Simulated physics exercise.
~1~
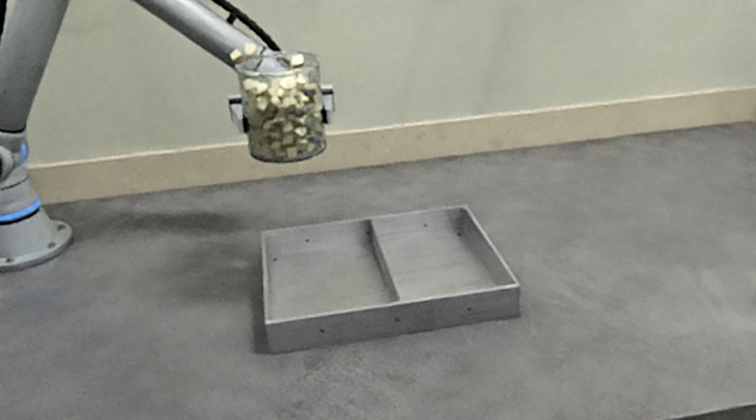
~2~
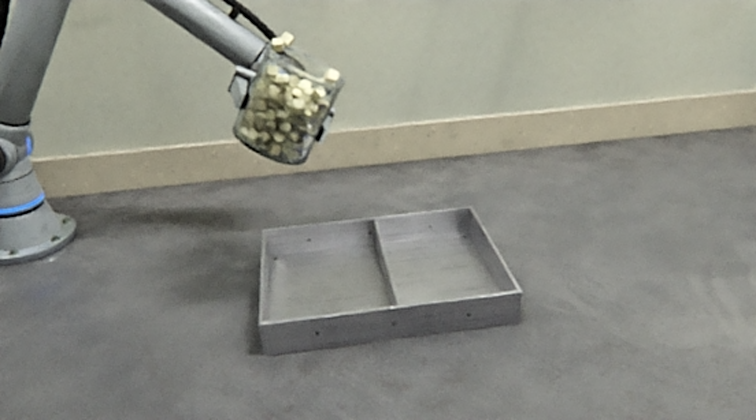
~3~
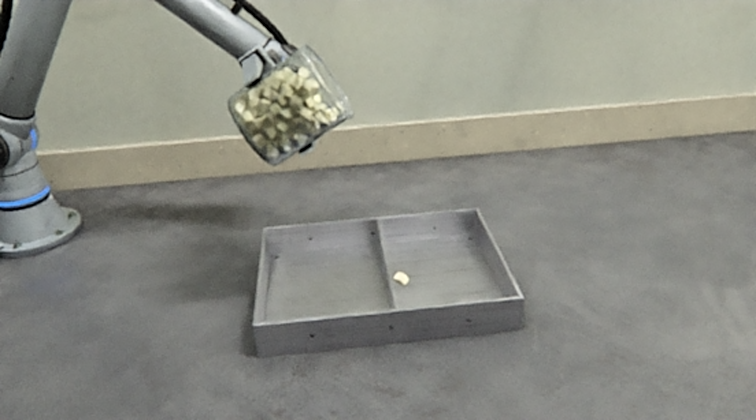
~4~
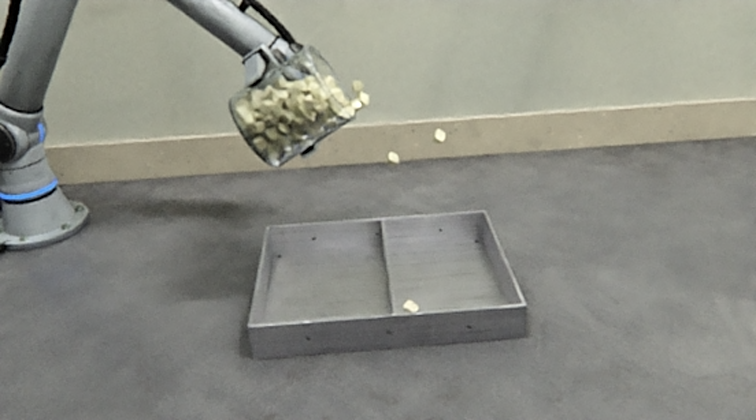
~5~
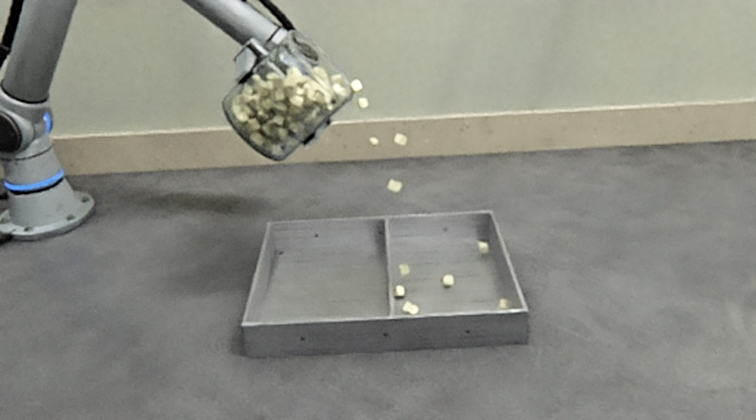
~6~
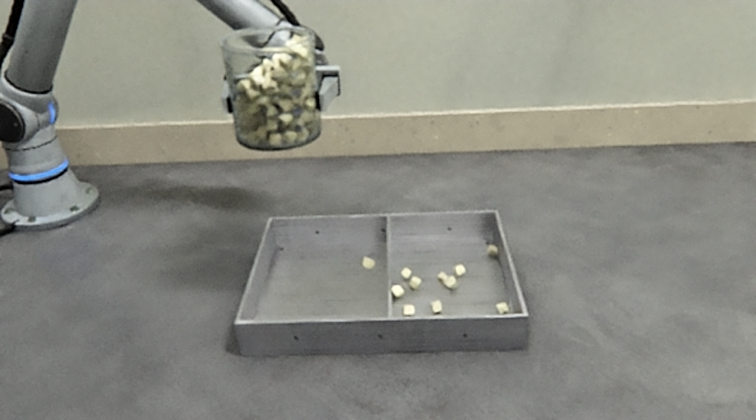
A robot arm tipped a clear tumbler heaped with pale cubes over a divided grey tray, spilling a few pieces mostly into the right-hand section, then swung it upright again, still nearly full, with one cube lying in the left section.
